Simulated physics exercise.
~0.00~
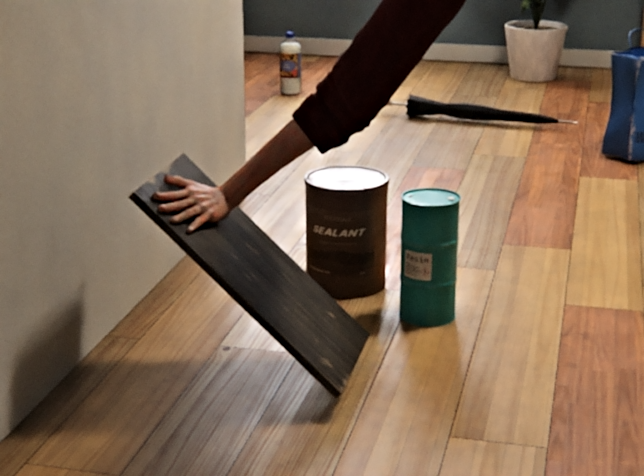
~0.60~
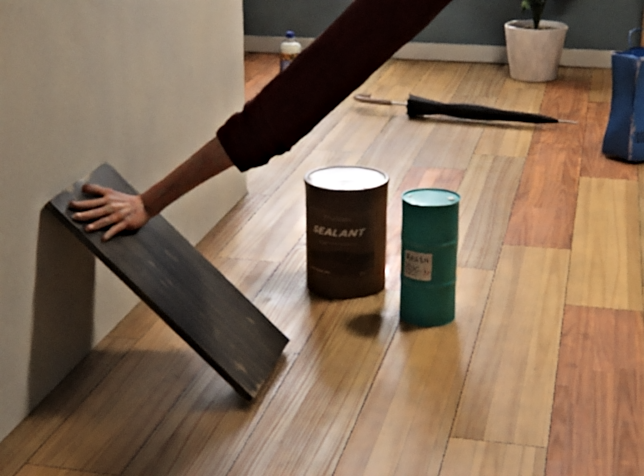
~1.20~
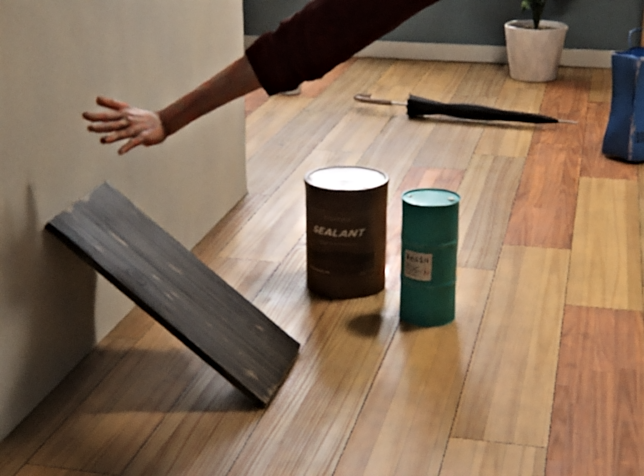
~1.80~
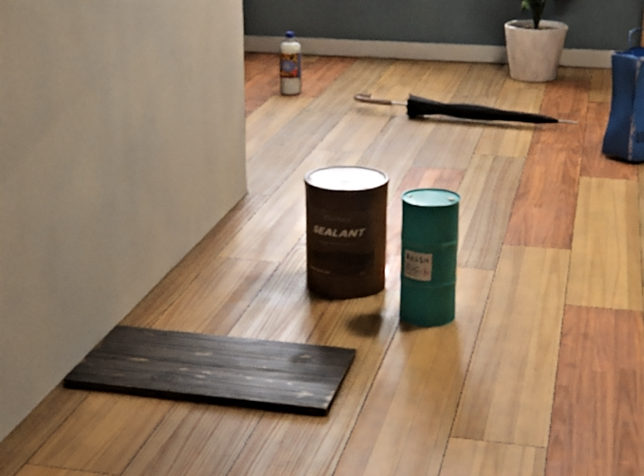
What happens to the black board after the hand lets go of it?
The board does not stay leaning against the wall. It slides down and ends up lying flat on the floor.
